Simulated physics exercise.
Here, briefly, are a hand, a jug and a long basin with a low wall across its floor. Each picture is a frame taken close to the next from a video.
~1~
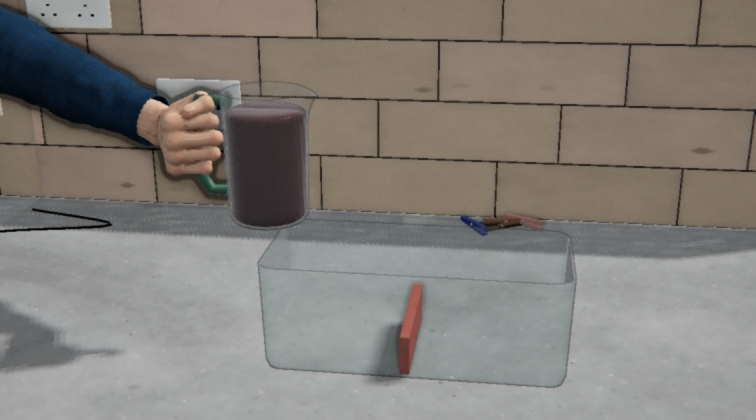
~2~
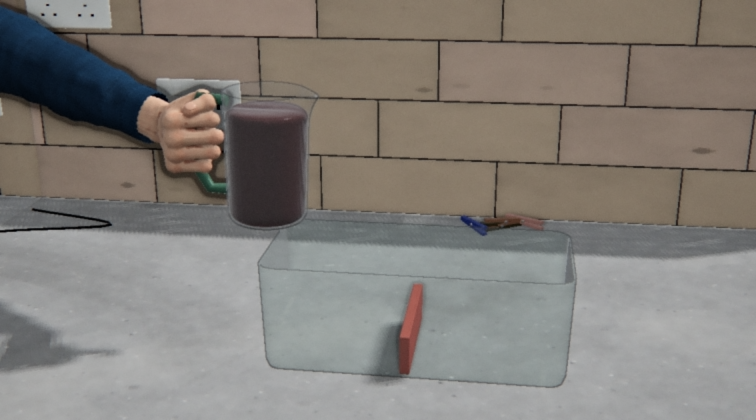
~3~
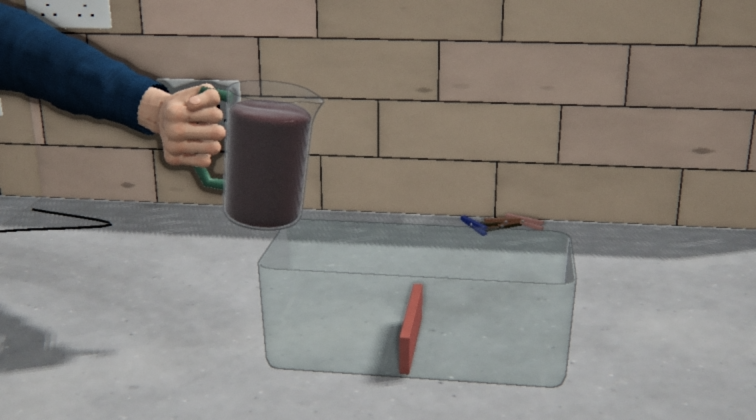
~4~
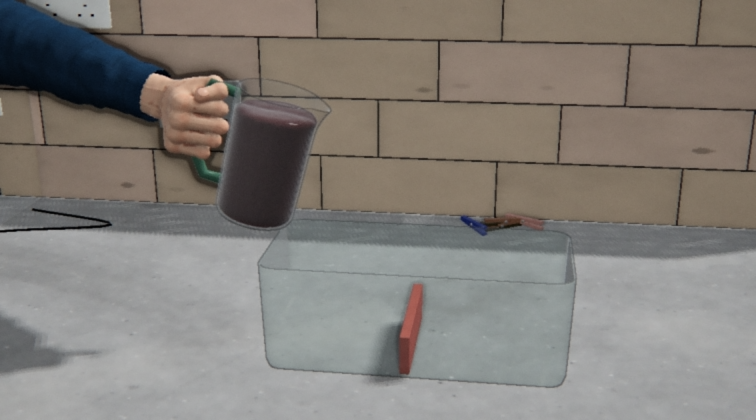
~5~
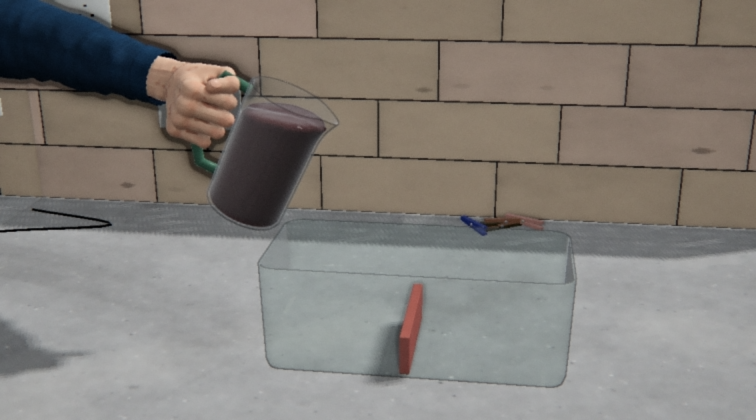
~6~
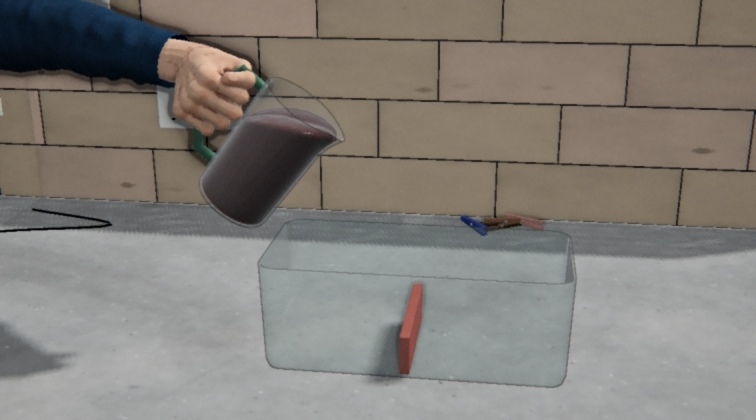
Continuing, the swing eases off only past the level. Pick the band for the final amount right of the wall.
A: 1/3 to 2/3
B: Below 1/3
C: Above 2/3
Below 1/3 (B).
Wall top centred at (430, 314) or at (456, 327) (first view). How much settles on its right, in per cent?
The first position gives around 5 percent, the second around 20 percent.
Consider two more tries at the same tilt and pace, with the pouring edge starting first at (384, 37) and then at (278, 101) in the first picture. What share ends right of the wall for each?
Roughly 90 in a hundred the first time and 10 in a hundred the second.
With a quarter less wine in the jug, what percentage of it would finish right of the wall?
About 5 percent.
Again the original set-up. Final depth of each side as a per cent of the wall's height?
Left 60 %, right 10 %.
A moment on, the tilt is 105° and 62 per cent is still to pour, 18 is left of the wall and 3 right of it.
Next, the tilt is 109° and 22 per cent is still to pour, 59 is left of the wall and 5 right of it.
Then the tilt is 109° and 4 per cent is still to pour, 81 is left of the wall and 10 right of it.
Later the tilt is 109° and 0 per cent is still to pour, 87 is left of the wall and 10 right of it.
At rest 85 per cent lies left of the wall, 13 right of it and 2 outside.
